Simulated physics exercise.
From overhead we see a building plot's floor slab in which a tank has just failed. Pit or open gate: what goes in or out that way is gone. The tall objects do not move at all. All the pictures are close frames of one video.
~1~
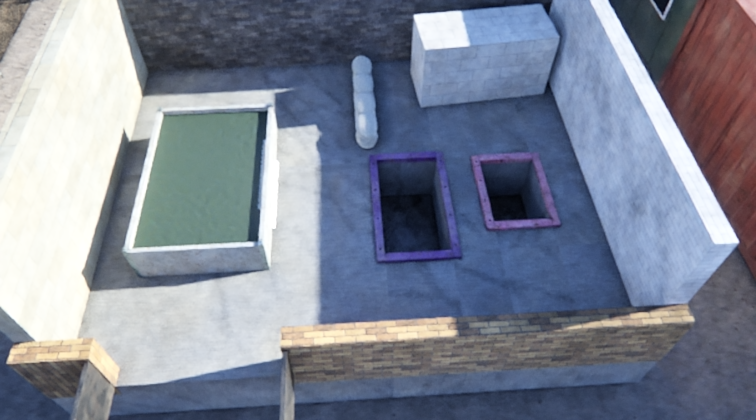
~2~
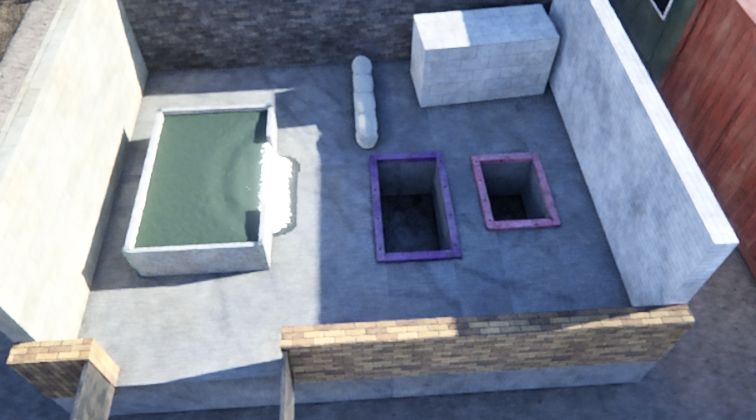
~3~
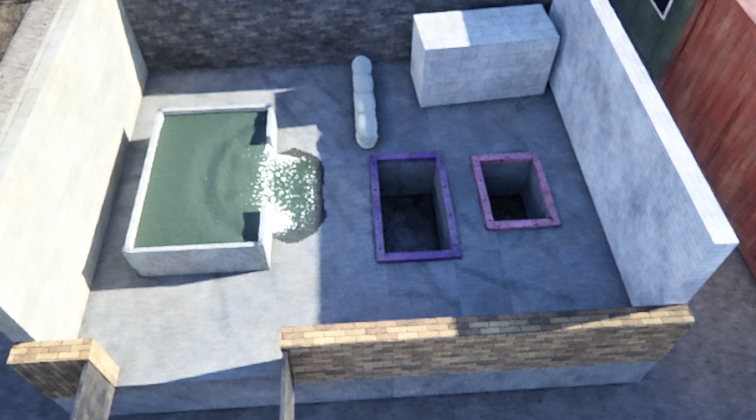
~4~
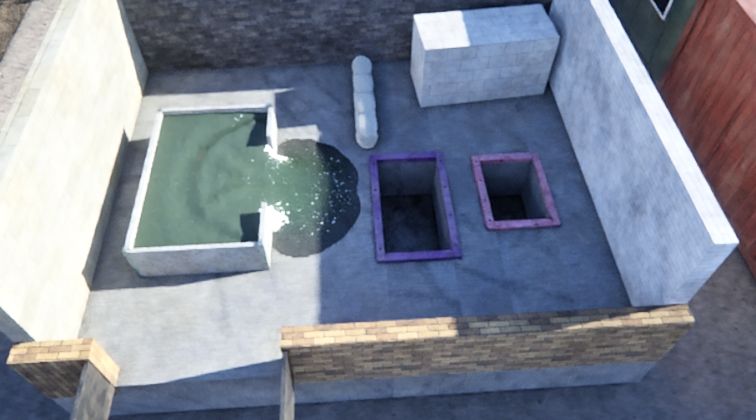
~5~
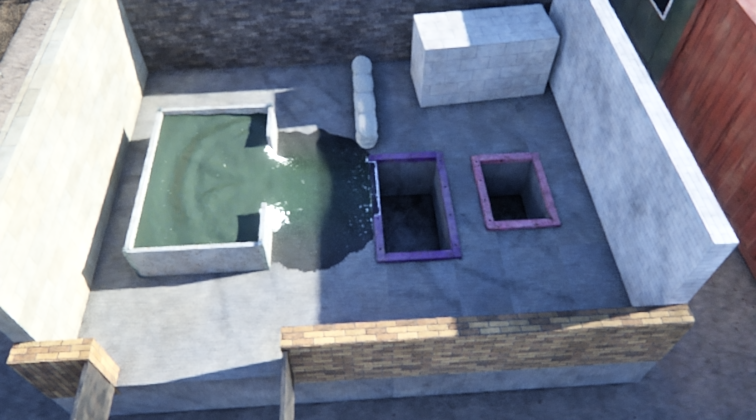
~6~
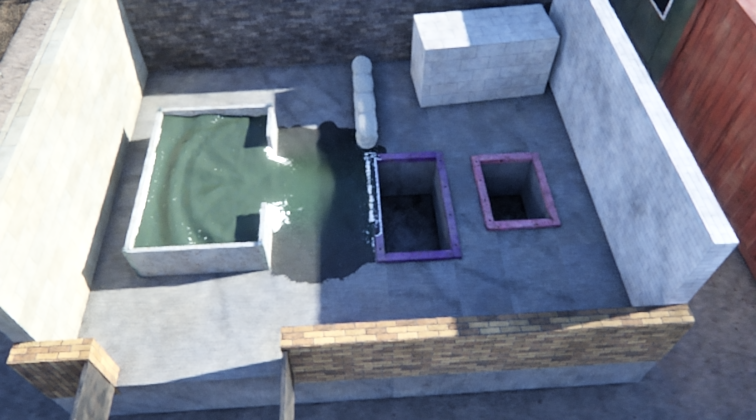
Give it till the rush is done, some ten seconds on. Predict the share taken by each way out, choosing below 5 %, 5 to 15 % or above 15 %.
In order: The gate carries off next to nothing - beneath five per cent, the purple pit carries off plenty - exceeding fifteen per cent, the pink pit carries off next to nothing - beneath five per cent.
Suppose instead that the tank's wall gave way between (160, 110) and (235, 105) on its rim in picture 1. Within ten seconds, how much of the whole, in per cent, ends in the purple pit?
The purple pit gets 0 per cent.
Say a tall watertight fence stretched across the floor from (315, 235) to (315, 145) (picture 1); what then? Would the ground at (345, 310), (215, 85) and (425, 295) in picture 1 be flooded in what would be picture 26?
First submerged, second submerged, third submerged.
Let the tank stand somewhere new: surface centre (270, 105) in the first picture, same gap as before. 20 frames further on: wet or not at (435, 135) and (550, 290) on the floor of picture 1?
First submerged, then spared.
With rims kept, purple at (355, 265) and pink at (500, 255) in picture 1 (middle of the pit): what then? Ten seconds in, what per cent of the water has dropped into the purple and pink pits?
Per cent by pit - purple: 15 / pink: 2.
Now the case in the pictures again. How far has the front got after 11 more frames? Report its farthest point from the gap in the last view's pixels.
Estimated pixel: (529, 128).
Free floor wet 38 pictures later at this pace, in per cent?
My estimate is near 65 per cent.
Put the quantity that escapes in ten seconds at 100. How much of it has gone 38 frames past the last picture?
My guess would be around 90 percent.
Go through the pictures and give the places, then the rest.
The first frame shows still water in the open tank at (207, 174).
In the second frame, the front is at (284, 230), out from the gap at (268, 186).
In the third frame, water pours out at (269, 188) and has run to (310, 228).
In the fourth frame, water pours out at (269, 188) and has run to (352, 212).
In the fifth frame, water pours out at (269, 188) and has run to (370, 228).
In the sixth frame, the front is at (372, 254), out from the gap at (268, 187).
A moment on, water covers 15 % of the floor; the gate 0 %, the purple pit 9 %, the pink pit 0 %.
Next, water covers 30 % of the floor; the gate 0 %, the purple pit 19 %, the pink pit 0 %.
Then, water covers 40 % of the floor; the gate 0 %, the purple pit 28 %, the pink pit 0 %.
Later, water covers 65 % of the floor; the gate 0 %, the purple pit 36 %, the pink pit 0 %.
In the end, water covers 90 % of the floor; the gate 2 %, the purple pit 38 %, the pink pit 0 %.
